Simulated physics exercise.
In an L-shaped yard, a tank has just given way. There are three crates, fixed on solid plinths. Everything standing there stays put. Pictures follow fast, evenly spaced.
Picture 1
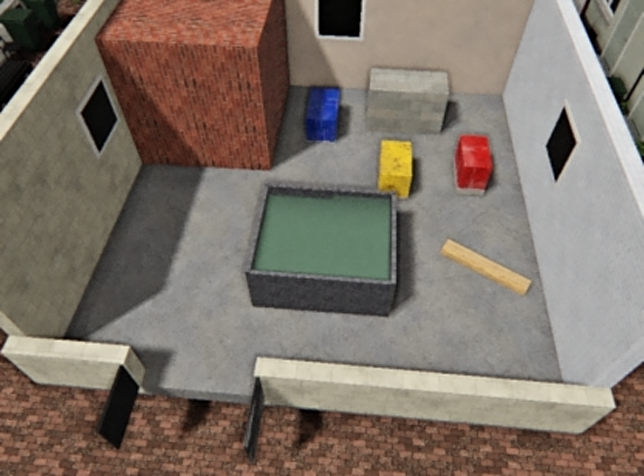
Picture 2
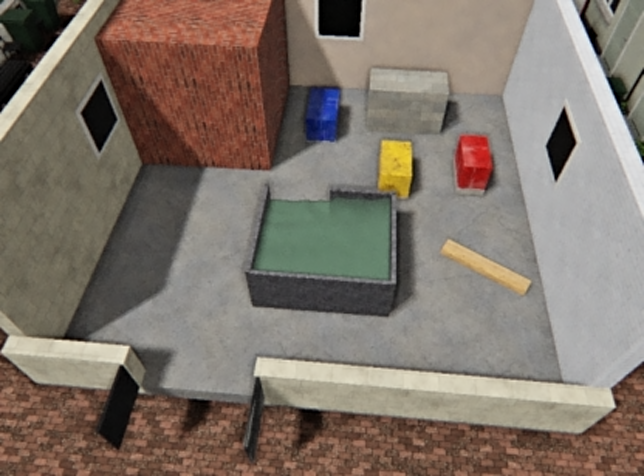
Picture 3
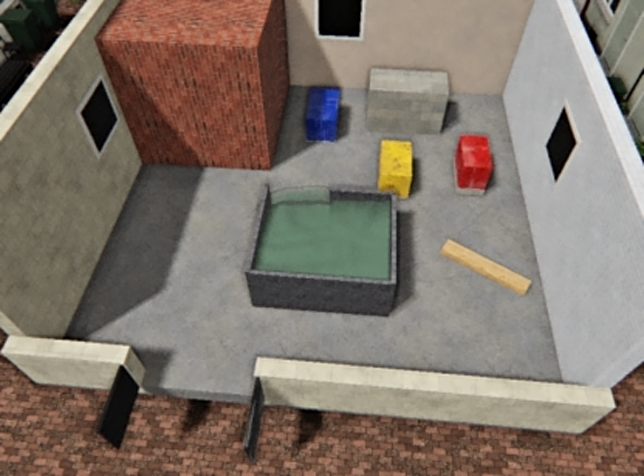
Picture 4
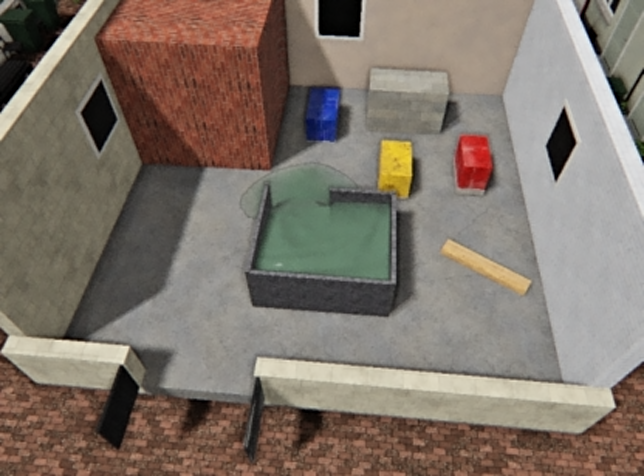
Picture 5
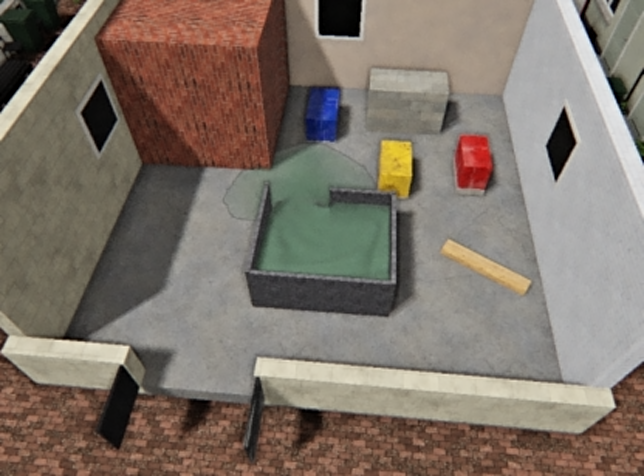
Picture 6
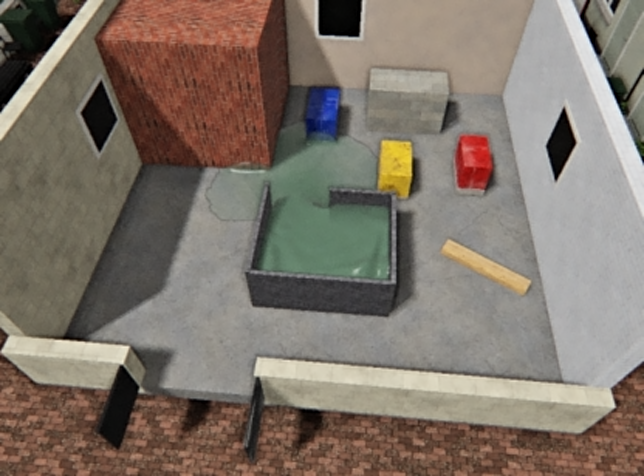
Green water pours through a gap in the tank's far side and spreads across the yard.
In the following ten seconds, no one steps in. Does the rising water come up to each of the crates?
My prediction: Red crate: Touched; blue crate: Touched; yellow crate: Touched.
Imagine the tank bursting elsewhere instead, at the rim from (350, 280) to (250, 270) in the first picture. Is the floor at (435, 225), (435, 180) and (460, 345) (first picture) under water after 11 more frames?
Going through them in turn: Still unsoaked, then still unsoaked, then reached by the flood.
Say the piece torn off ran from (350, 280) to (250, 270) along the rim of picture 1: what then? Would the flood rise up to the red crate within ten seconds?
As for red crate, it stays clear.
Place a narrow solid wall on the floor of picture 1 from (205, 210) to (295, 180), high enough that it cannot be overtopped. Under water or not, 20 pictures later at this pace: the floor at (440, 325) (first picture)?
At that place: Free of water.
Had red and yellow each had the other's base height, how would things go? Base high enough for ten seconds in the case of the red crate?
The red crate is reached.
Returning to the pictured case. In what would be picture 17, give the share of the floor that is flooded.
Close to 35 in a hundred, I think.
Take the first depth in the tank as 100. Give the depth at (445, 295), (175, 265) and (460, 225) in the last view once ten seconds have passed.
6, 4, 10 %.
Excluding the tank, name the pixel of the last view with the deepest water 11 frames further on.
Deepest spot: Around (296, 88).
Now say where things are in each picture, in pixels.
The tank at (325, 233) is whole and still, in the first picture.
Water pours out on the tank's far side and has run to a hidden place, in the second picture.
The front is at a hidden place, out from the gap on the tank's far side, in the third picture.
The front is at (323, 168), out from the gap on the tank's far side, in the fourth picture.
The front is at (302, 146), out from the gap on the tank's far side, in the fifth picture.
The front is at (300, 124), out from the gap on the tank's far side, in the sixth picture.
A moment on, water covers 25 % of the floor; the red crate not reached, the blue crate water round its plinth, the yellow crate water round its plinth.
Next, water covers 35 % of the floor; the red crate water round its plinth, the blue crate water round its plinth, the yellow crate water round its plinth.
Then, water covers 60 % of the floor; the red crate water round its plinth, the blue crate water round its plinth, the yellow crate water round its plinth.
Later, water covers 75 % of the floor; the red crate water round its plinth, the blue crate water round its plinth, the yellow crate water round its plinth.
In the end, water covers 100 % of the floor; the red crate was topped, the blue crate was topped, the yellow crate was topped.
